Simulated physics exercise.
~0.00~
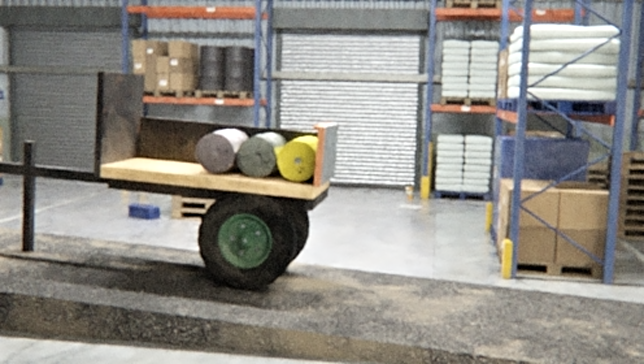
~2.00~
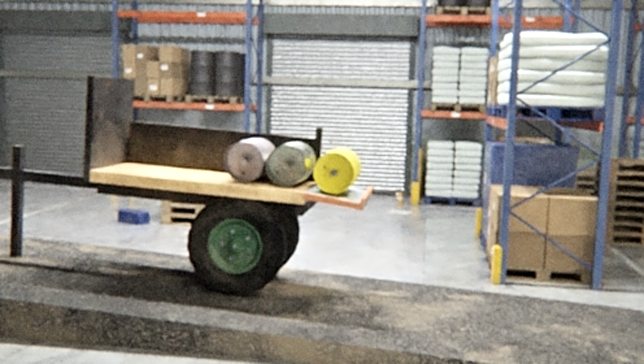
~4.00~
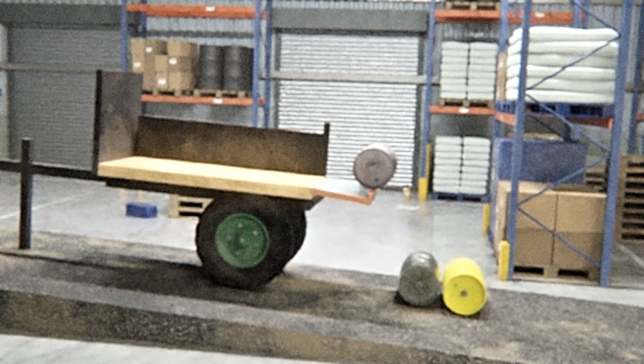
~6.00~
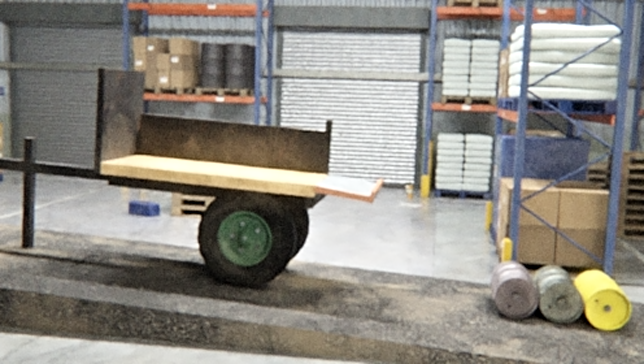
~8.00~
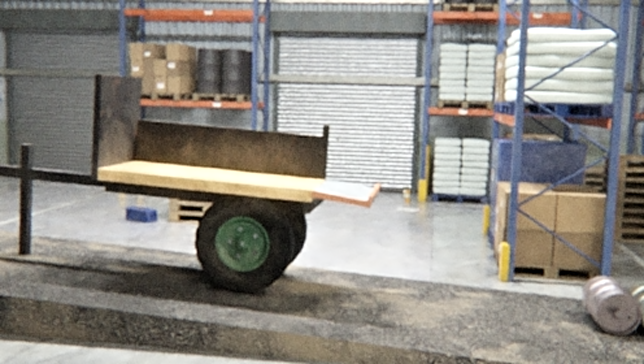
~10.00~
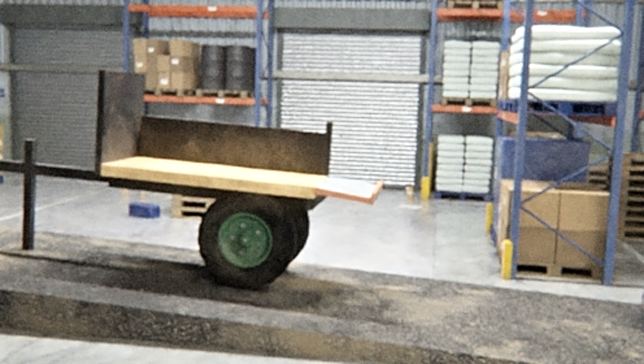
Three kegs roll right off the trailer's lowered tailgate, drop, and roll out of view.
